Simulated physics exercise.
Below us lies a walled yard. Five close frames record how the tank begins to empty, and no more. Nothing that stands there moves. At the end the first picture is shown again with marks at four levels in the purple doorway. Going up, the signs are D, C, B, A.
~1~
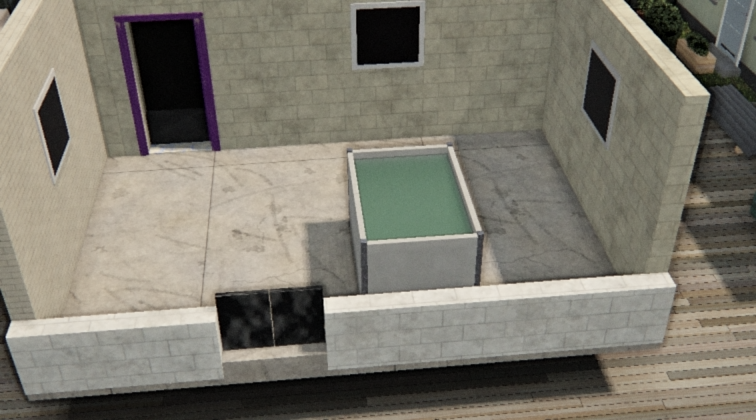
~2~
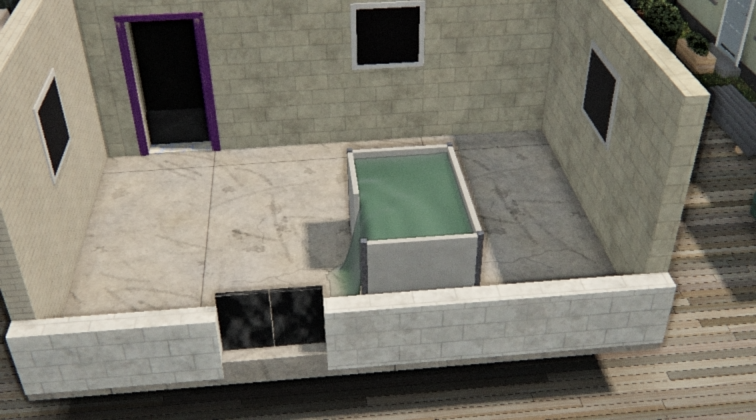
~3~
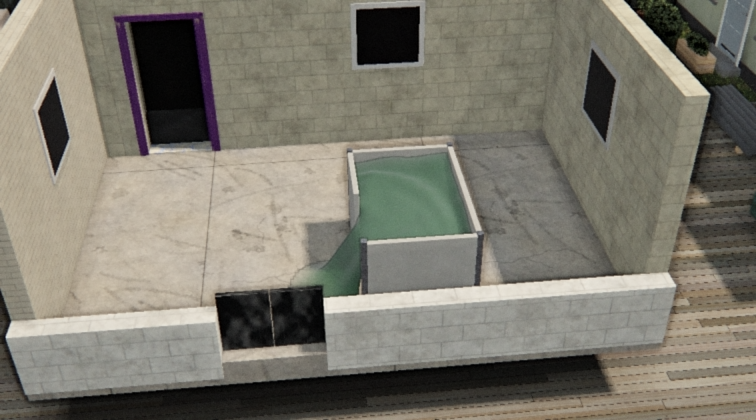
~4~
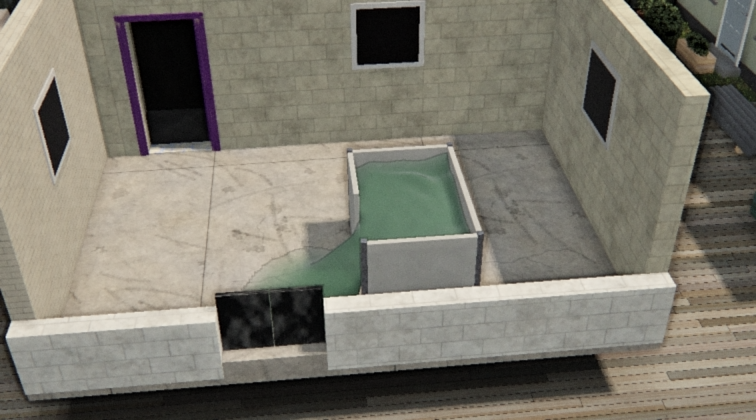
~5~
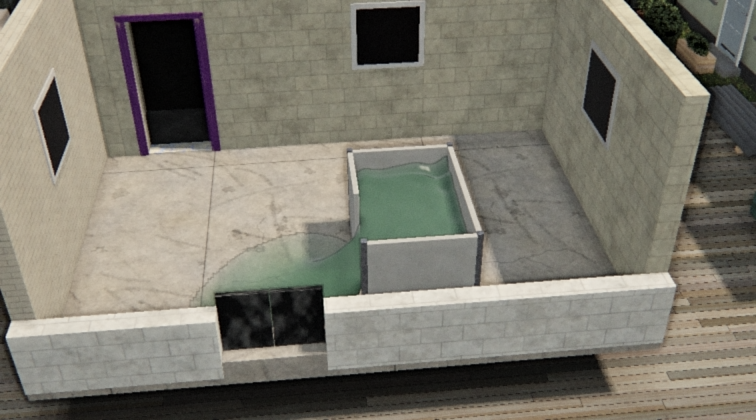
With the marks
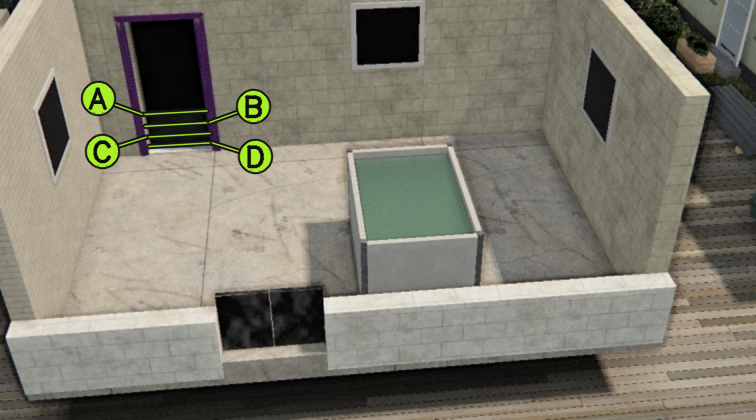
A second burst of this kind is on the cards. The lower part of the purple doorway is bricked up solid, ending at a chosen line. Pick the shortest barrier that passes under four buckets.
Line C.
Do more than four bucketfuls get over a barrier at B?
No.
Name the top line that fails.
D.
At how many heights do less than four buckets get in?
Three of them.
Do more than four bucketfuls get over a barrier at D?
Yes, that goes wrong.
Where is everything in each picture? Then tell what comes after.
Water in the tank at rest, its middle at (410, 196); foot of the purple doorway at (181, 152); shut gate at (270, 298), in the first picture.
In the second picture, 1 % of the ground under water, visible out to (340, 268).
In the third picture, 3 % of the ground under water, visible out to (300, 277).
In the fourth picture, 7 % of the ground under water, visible out to (248, 291).
In the fifth picture, 12 % of the ground under water, visible out to (211, 292).
In lime, A at (174, 112); B at (176, 124); C at (178, 135); D at (180, 144); from the bottom up D, C, B, A.
For line A, nothing gets over.
For line B, nothing gets over.
For line C, a bucket or two gets in.
For line D, some 15 bucketfuls get in.
